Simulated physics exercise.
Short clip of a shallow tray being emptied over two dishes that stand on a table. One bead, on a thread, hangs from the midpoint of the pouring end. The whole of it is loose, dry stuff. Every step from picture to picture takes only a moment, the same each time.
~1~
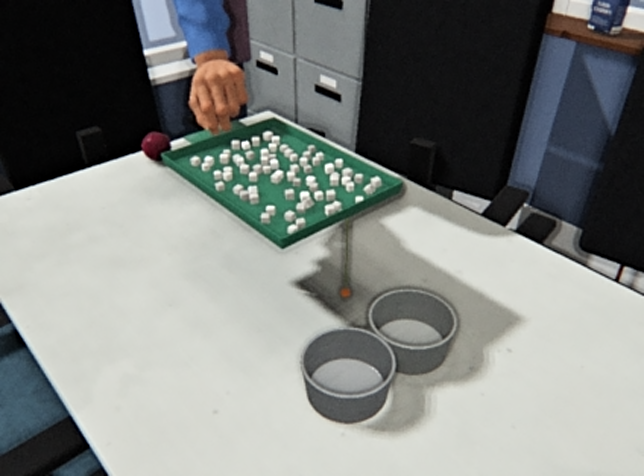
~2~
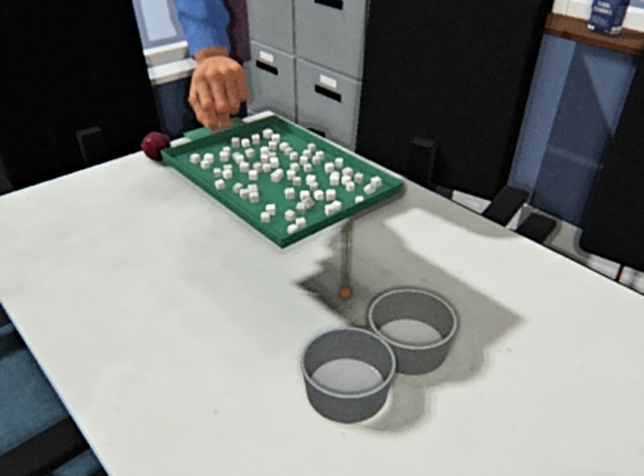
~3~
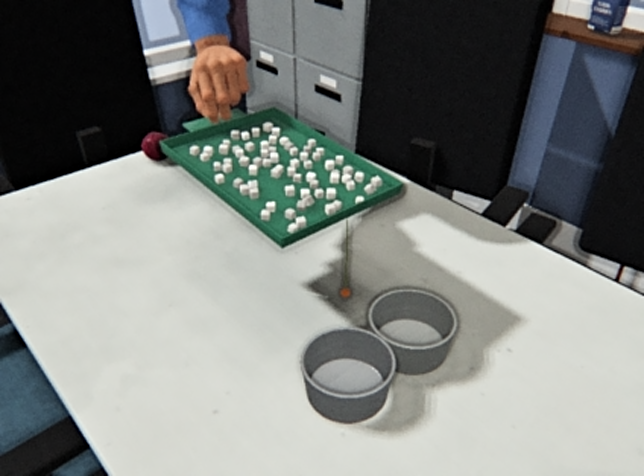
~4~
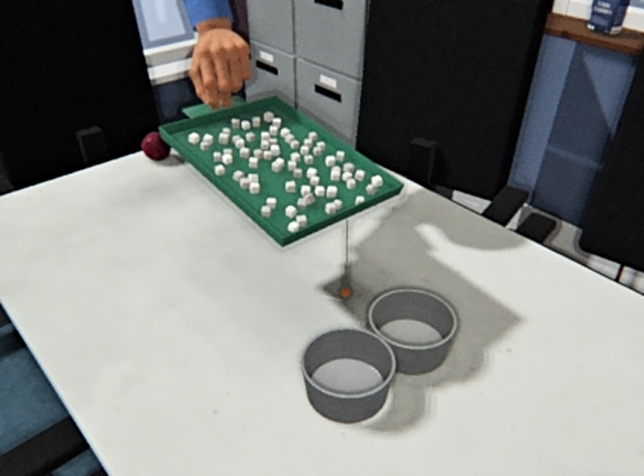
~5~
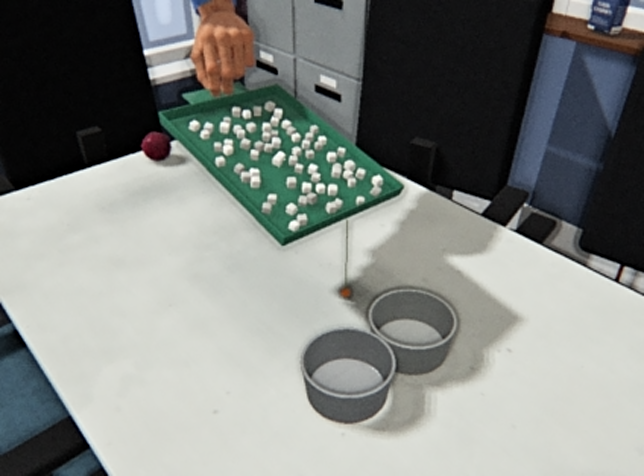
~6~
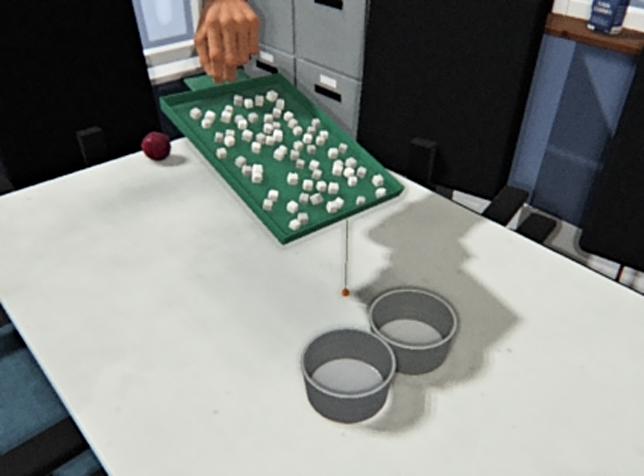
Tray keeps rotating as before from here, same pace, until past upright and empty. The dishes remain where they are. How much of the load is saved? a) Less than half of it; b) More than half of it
More than half of it (b).
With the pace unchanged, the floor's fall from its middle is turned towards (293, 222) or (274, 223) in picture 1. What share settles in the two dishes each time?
Case one 30 %; case two 10 %.
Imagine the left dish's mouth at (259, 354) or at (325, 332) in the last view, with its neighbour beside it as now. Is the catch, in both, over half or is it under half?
First place: Short of half; second place: Beyond half.
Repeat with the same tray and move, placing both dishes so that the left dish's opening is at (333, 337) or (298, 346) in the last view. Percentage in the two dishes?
Around 80 and around 30 per cent, in that order.
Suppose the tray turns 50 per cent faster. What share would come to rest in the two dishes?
About 60 in a hundred.
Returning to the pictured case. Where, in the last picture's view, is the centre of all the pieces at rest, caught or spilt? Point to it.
Near (417, 343), more or less.
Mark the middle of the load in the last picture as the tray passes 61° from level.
Somewhere about (364, 191).
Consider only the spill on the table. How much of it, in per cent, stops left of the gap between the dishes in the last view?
Near 20 per cent.
Soon, tray tipped steeply; nearly all on the tray; a small part in the air.
A while on, tray tipped right over; most on the tray; a small part in the right dish; a small part outside both.
Towards the end, tray tipped past a quarter turn; about a quarter in the left dish; about half in the right dish; about a third outside both.
Finally, tray tipped past a quarter turn; about a quarter in the left dish; about half in the right dish; about a third outside both.
